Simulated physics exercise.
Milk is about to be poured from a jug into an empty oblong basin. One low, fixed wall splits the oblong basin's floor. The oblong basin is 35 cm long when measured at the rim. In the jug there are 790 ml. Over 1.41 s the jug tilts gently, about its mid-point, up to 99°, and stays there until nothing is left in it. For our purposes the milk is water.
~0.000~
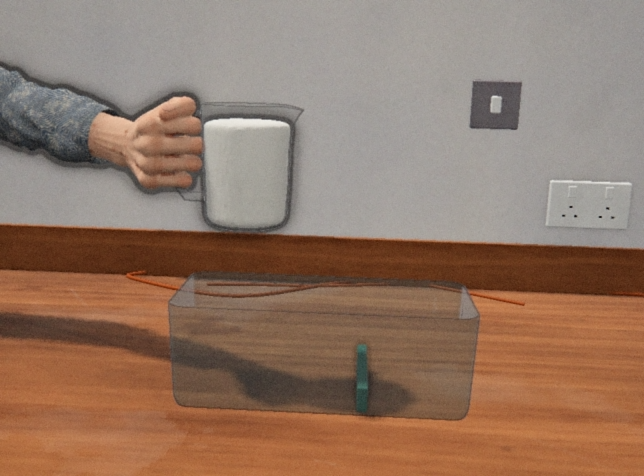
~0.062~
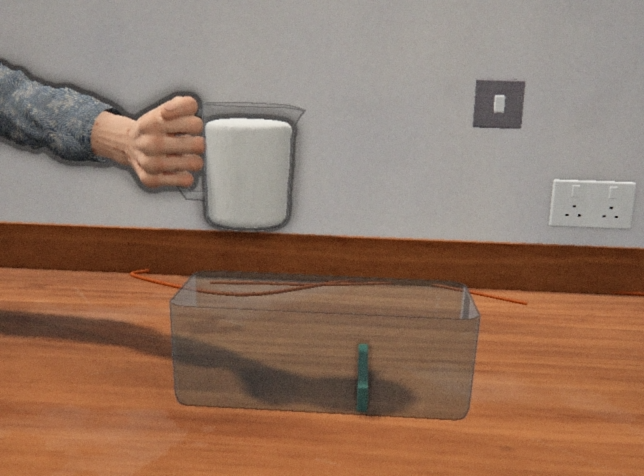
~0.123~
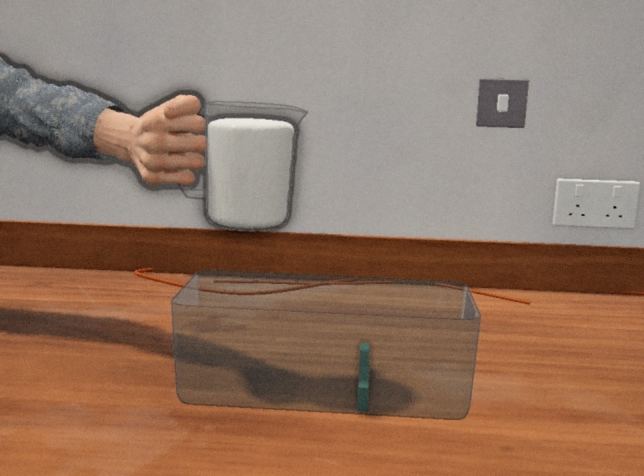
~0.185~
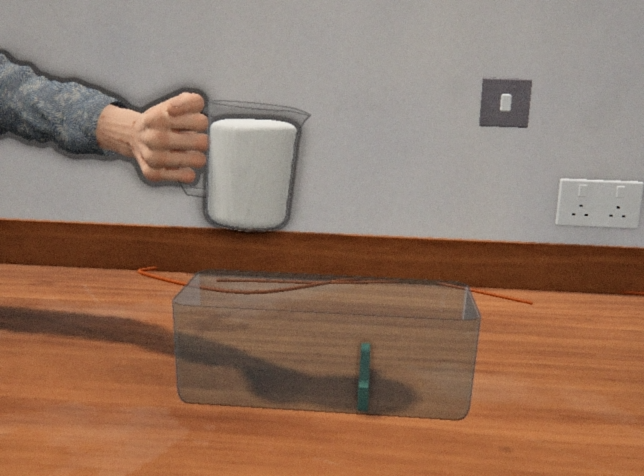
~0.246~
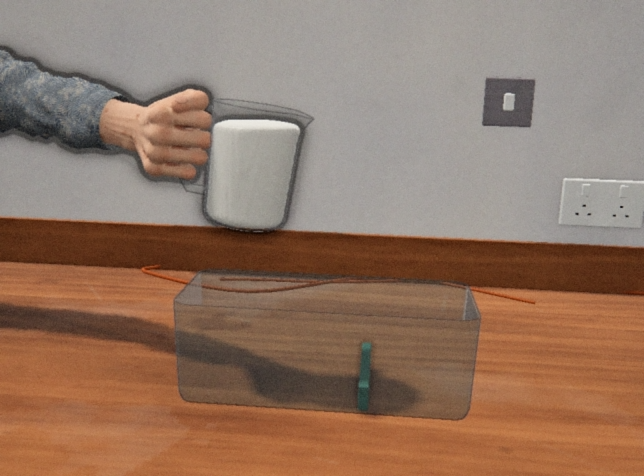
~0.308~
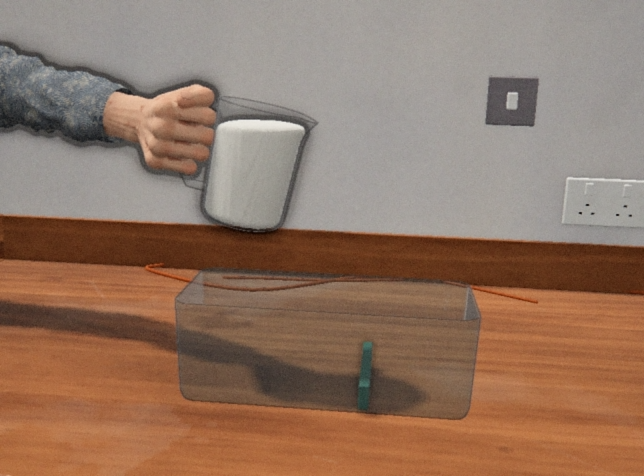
The video shows a hand holding a clear jug of white liquid above a transparent oblong basin on a wooden floor; the jug is upright at first, then tilts slightly to the right as the view shifts a little.
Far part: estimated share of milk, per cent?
65 per cent.
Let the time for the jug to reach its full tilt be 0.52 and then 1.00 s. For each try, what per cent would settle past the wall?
Around 65 per cent first, around 65 per cent next.
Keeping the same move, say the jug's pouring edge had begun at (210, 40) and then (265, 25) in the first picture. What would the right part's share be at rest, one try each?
Near 15 in a hundred on the first go and near 45 in a hundred on the second.
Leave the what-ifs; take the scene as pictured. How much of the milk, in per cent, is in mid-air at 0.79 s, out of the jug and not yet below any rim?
10 %.
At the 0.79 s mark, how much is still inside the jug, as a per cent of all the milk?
I'd estimate some 88 % remains.
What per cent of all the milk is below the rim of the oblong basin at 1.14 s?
I'd say roughly 38 in a hundred of it.
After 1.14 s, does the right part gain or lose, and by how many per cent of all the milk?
Change in share is positive, near 30 percent.
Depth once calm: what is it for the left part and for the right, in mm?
Depths: Left near 10 mm, right near 32 mm.
By 0.79 s the tilt is 59° and 87 per cent is still to pour, 0 is left of the wall and 2 right of it.
By 1.14 s the tilt is 90° and 43 per cent is still to pour, 2 is left of the wall and 35 right of it.
By 1.51 s the tilt is 99° and 7 per cent is still to pour, 10 is left of the wall and 77 right of it.
By 1.91 s the tilt is 99° and 1 per cent is still to pour, 26 is left of the wall and 72 right of it.
At rest 34 per cent lies left of the wall, 65 right of it and 1 outside.
